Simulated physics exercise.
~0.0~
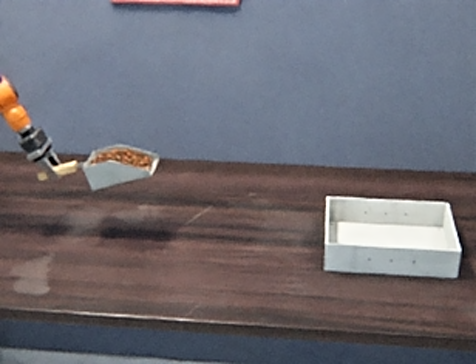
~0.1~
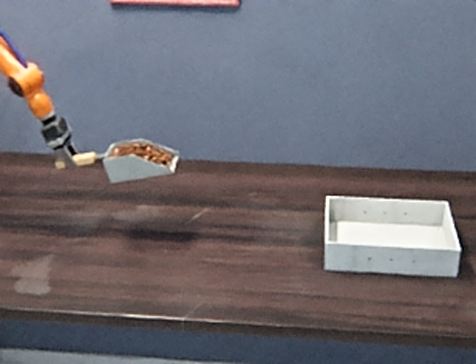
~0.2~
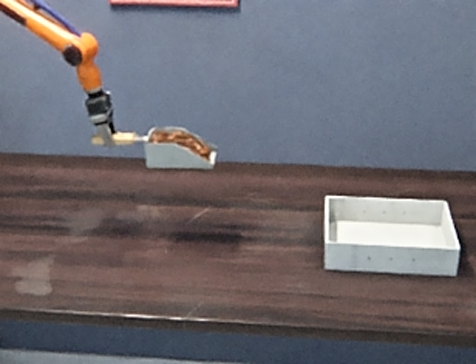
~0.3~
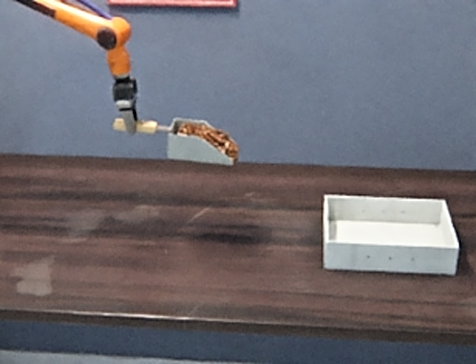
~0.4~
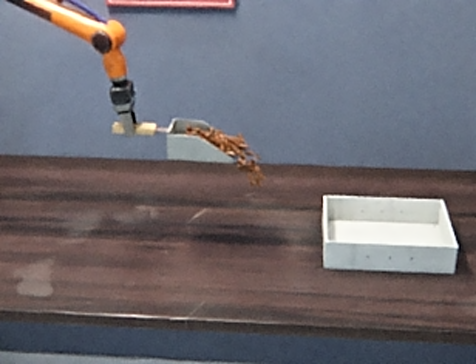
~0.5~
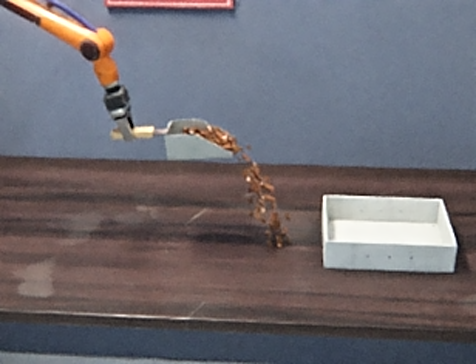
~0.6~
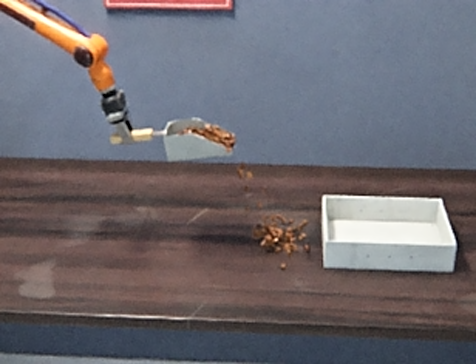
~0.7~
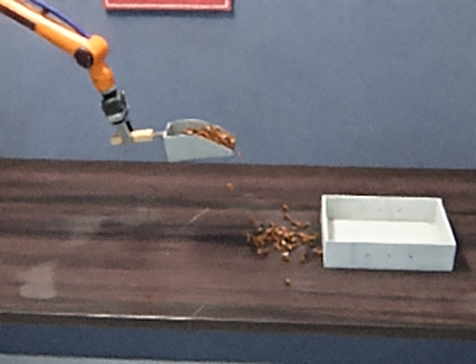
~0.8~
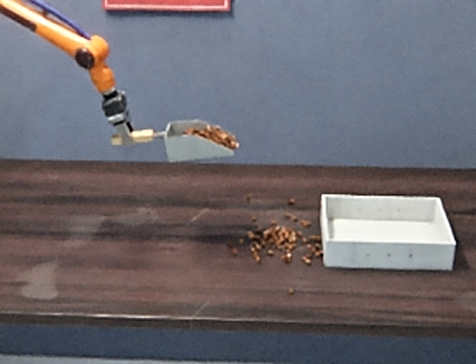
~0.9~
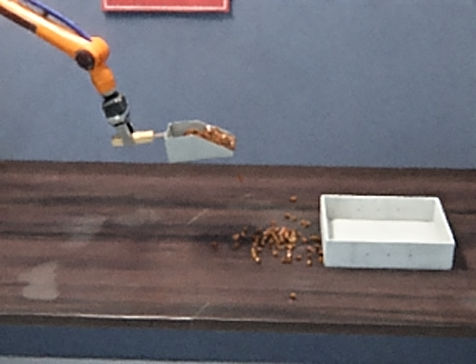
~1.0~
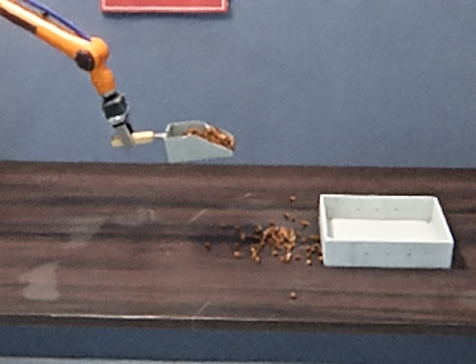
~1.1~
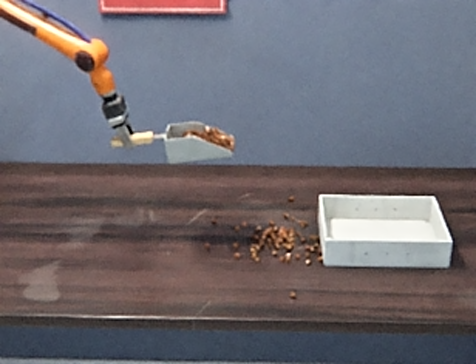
Orange robot arm carrying a scoop of brown pellets right, tipping some onto the dark table short of an empty white bin.
